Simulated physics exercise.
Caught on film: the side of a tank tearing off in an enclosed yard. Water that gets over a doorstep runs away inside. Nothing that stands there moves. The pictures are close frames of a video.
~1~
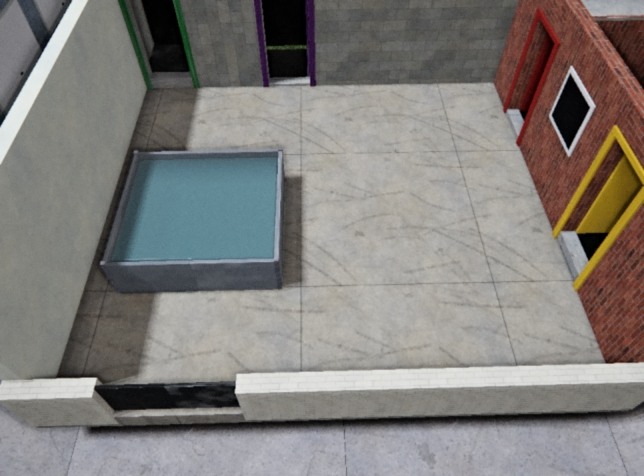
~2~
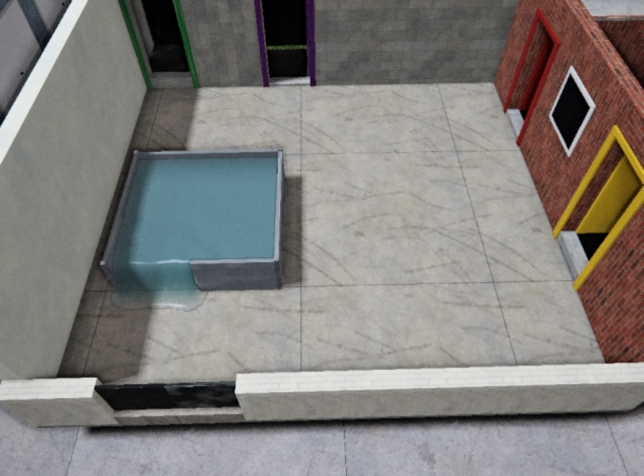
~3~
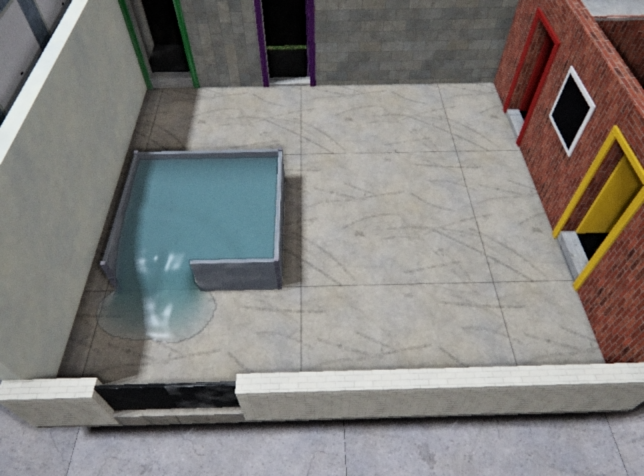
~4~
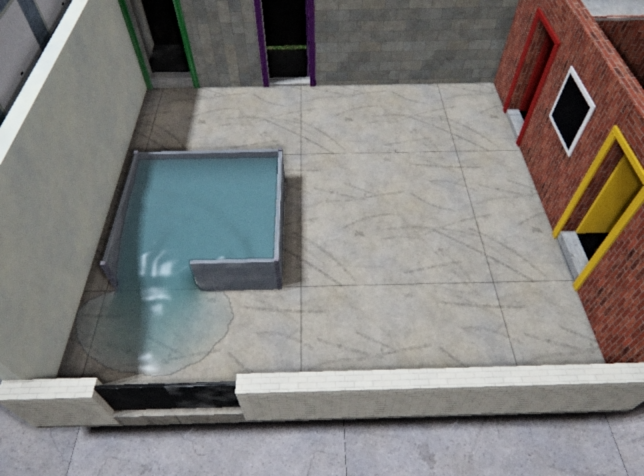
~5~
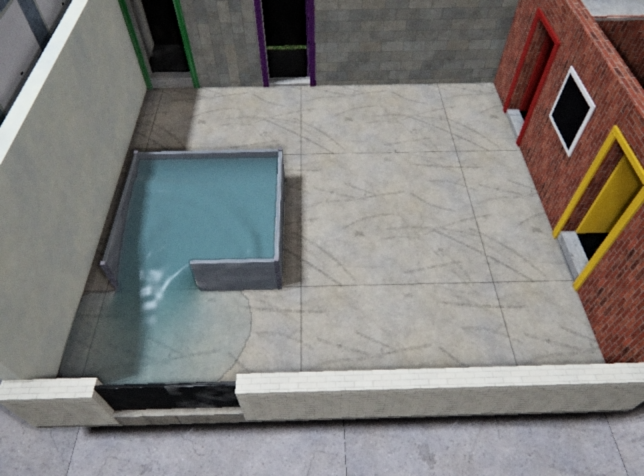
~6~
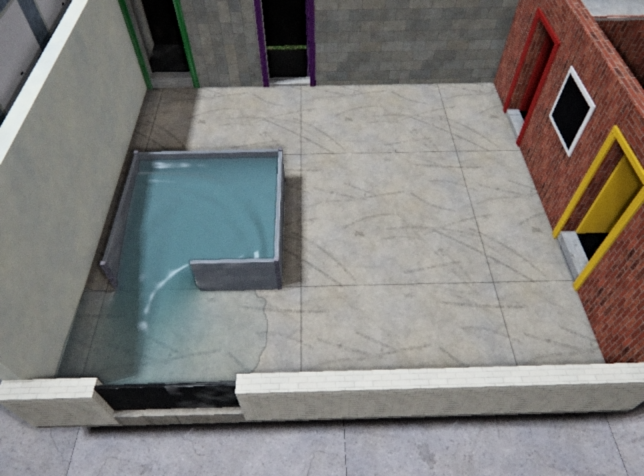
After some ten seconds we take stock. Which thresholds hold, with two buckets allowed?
One by one: The red door admits no more than that; the purple door admits no more than that; the green door admits no more than that; the yellow door admits no more than that.
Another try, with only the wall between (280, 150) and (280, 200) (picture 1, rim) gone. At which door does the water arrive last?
The green door.
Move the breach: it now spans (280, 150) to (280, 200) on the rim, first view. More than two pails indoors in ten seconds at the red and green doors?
One by one: Red door goes over, green door takes less.
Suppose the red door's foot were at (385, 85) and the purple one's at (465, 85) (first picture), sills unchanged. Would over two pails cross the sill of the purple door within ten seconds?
In short: The purple door floods.
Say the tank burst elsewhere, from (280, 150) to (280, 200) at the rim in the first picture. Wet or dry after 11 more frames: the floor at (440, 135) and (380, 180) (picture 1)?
One after the other: Covered, wet.
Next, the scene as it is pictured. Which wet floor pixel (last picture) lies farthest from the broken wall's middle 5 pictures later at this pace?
Close to (347, 392).
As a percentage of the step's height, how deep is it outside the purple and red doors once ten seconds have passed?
About 60 and 70 per cent.
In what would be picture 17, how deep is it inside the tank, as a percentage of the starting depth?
Close to 60 %.
A moment on, water covers 10 % of the floor; the red door not reached, the purple door not reached, the green door not reached, the yellow door not reached.
Next, water covers 20 % of the floor; the red door not reached, the purple door not reached, the green door not reached, the yellow door not reached.
Then, water covers 45 % of the floor; the red door not reached, the purple door not reached, the green door not reached, the yellow door not reached.
Later, water covers 70 % of the floor; the red door wet at the sill, nothing in, the purple door wet at the sill, nothing in, the green door wet at the sill, nothing in, the yellow door wet at the sill, nothing in.
In the end, water covers 90 % of the floor; the red door wet at the sill, nothing in, the purple door wet at the sill, nothing in, the green door wet at the sill, nothing in, the yellow door wet at the sill, nothing in.
